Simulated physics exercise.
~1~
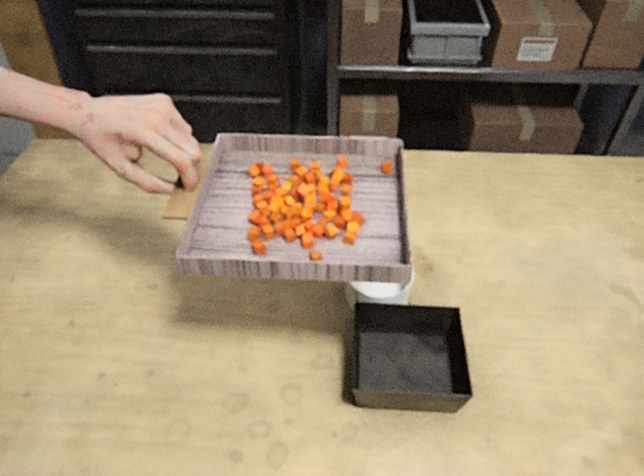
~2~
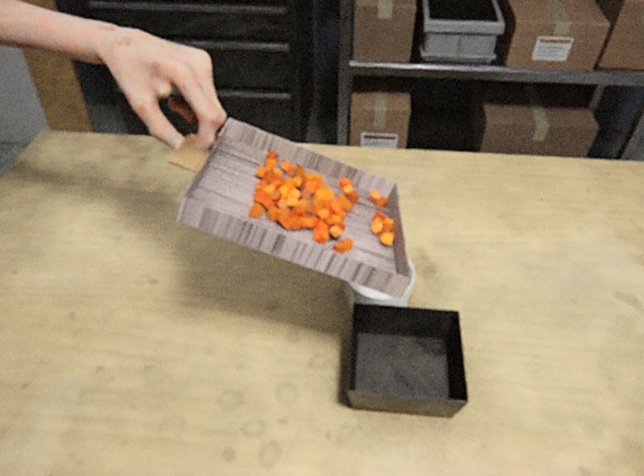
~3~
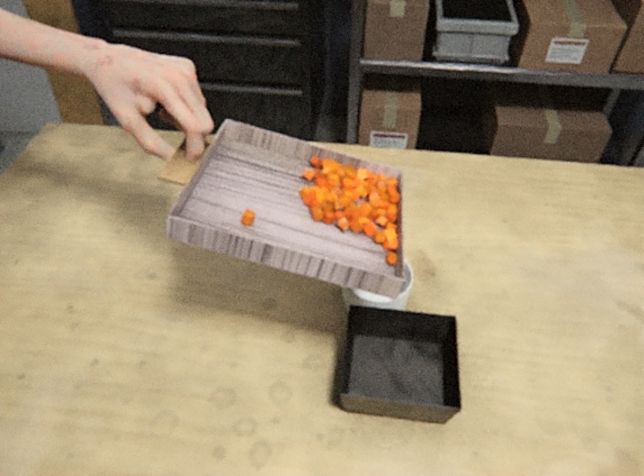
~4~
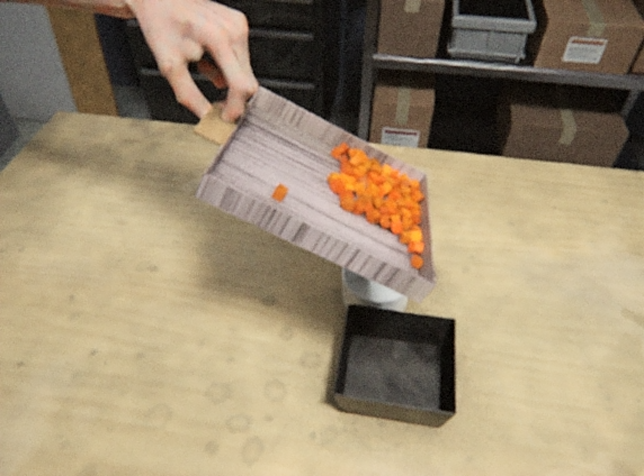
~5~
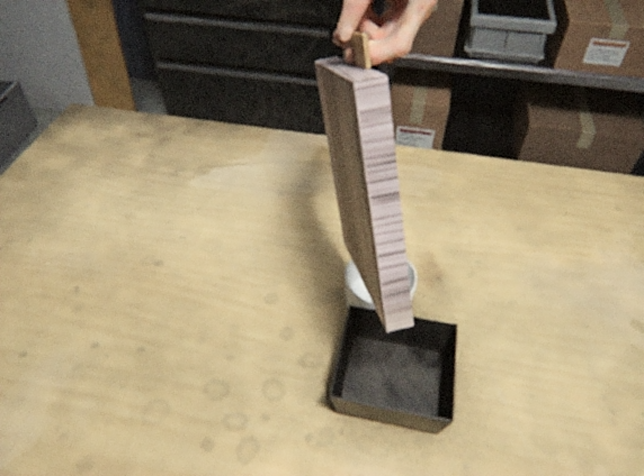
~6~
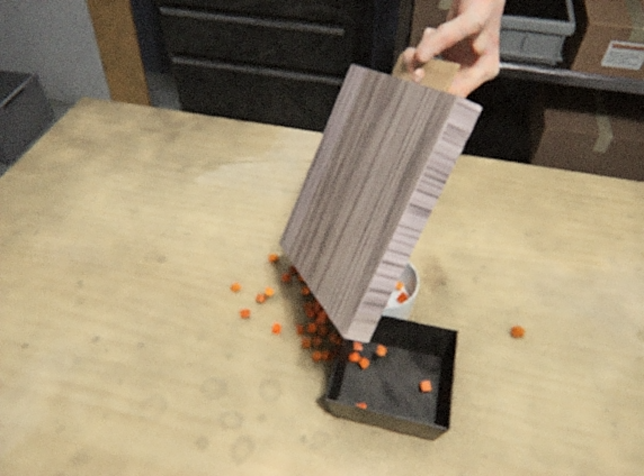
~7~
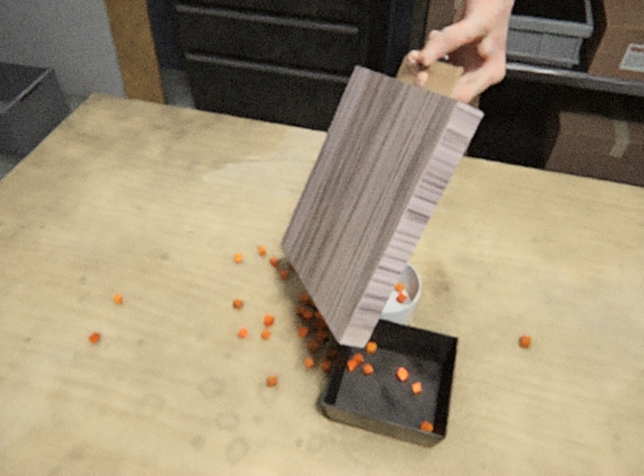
A pale wooden table in a workroom, with dark drawers and shelved cardboard boxes behind, is seen from above as the view drifts slightly sideways. A hand at the left holds a shallow, wood-patterned tray of orange carrot cubes above a white dish and a black square tin. The hand tips the tray and the cubes slide towards its right side, one lagging behind. The tray eases back a little, then lifts rightwards and tilts steeply until it overturns. Cubes spill out, most landing on the table left of the tin, with a few in the tin and dish.
